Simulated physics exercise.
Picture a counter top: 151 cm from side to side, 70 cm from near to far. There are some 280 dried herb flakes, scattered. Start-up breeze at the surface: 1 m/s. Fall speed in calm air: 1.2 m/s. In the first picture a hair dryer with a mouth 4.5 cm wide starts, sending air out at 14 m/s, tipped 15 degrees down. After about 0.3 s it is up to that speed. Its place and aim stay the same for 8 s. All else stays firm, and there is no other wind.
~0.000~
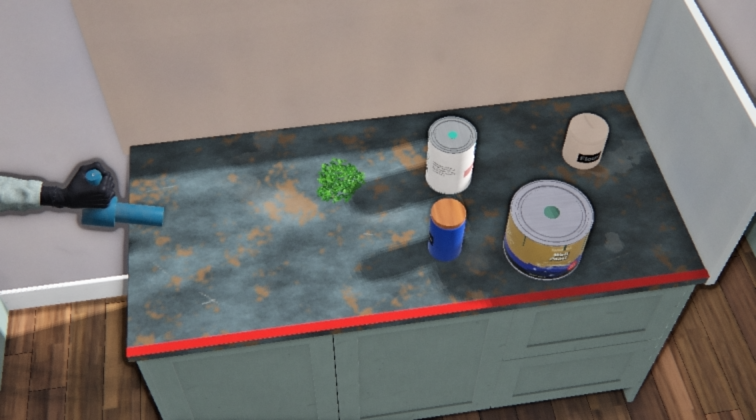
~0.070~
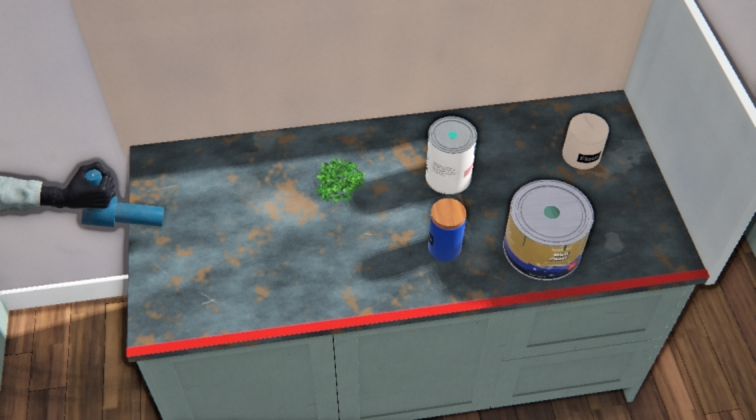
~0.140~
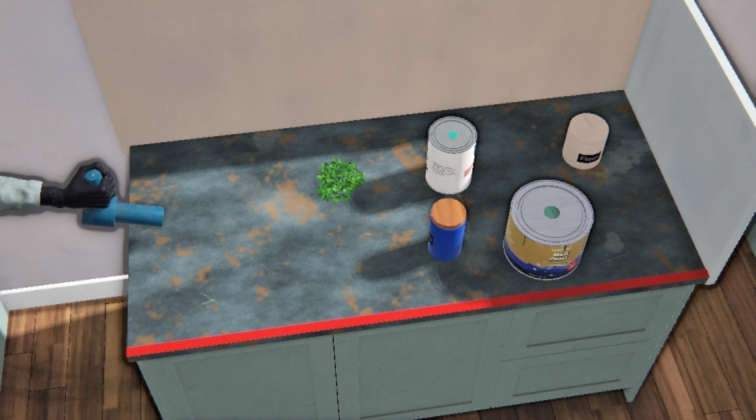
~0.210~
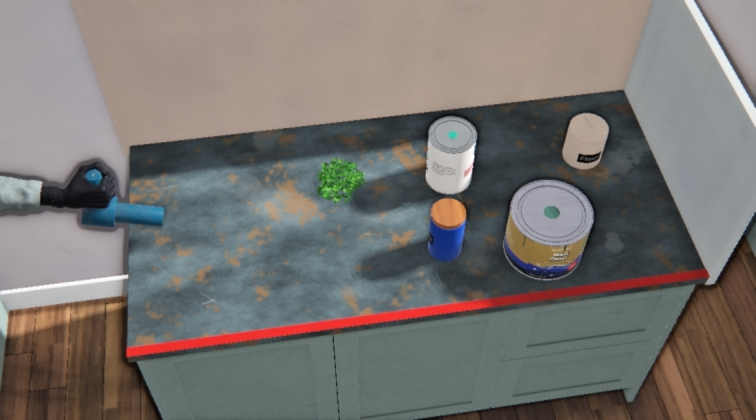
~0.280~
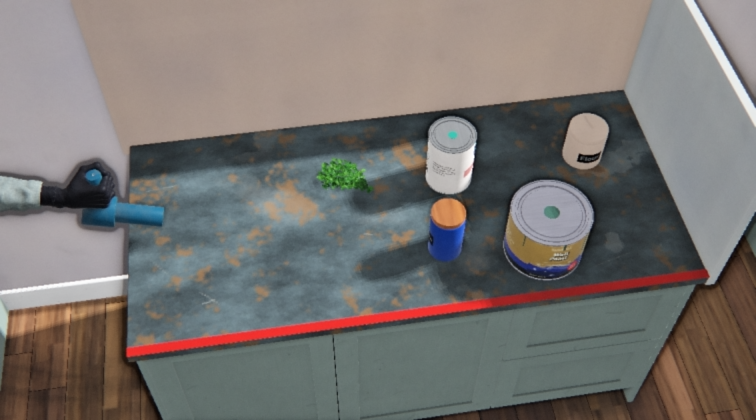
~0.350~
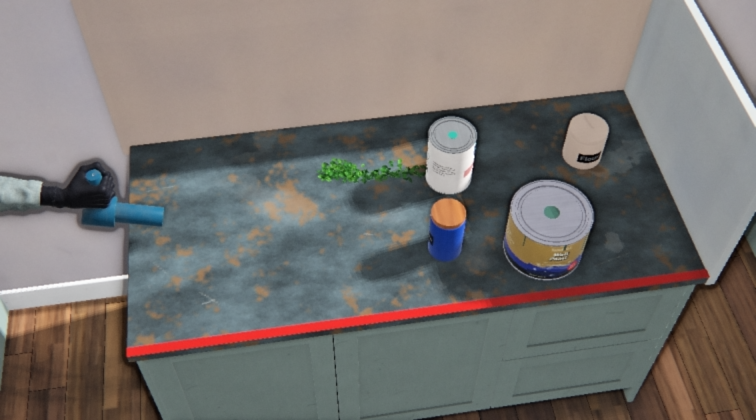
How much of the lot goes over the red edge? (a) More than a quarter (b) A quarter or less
b.
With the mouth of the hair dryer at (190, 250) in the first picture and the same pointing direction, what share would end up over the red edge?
I'd expect close to 0 per cent.
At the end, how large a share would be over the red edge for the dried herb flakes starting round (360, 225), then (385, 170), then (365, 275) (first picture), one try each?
Taking the three spots in order, you'd get around 40 percent, 1 percent and 100 percent.
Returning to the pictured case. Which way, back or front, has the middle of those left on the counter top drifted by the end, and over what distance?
It drifts toward the rear side, close to 20 cm in all.
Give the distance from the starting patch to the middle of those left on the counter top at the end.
The middle is roughly 90 cm from where it started.
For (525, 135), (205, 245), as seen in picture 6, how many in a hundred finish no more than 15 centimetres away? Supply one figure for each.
15 %, 0 %.
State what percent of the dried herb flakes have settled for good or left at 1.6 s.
4 per cent.
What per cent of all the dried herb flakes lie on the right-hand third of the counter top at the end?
Share at the end: Close to 100 %.
After 1.6 s, 0 % are over the red edge; the middle of those still in play is near (578, 98); 4 % have settled or left.
After 2.6 s, 0 % are over the red edge; the middle of those still in play is near (602, 101); 35 % have settled or left.
After 4.4 s, 0 % are over the red edge; the middle of those still in play is near (605, 99); 48 % have settled or left.
After 8.0 s, at the end, 0 % are over the red edge; the middle of those still in play is near (606, 94).
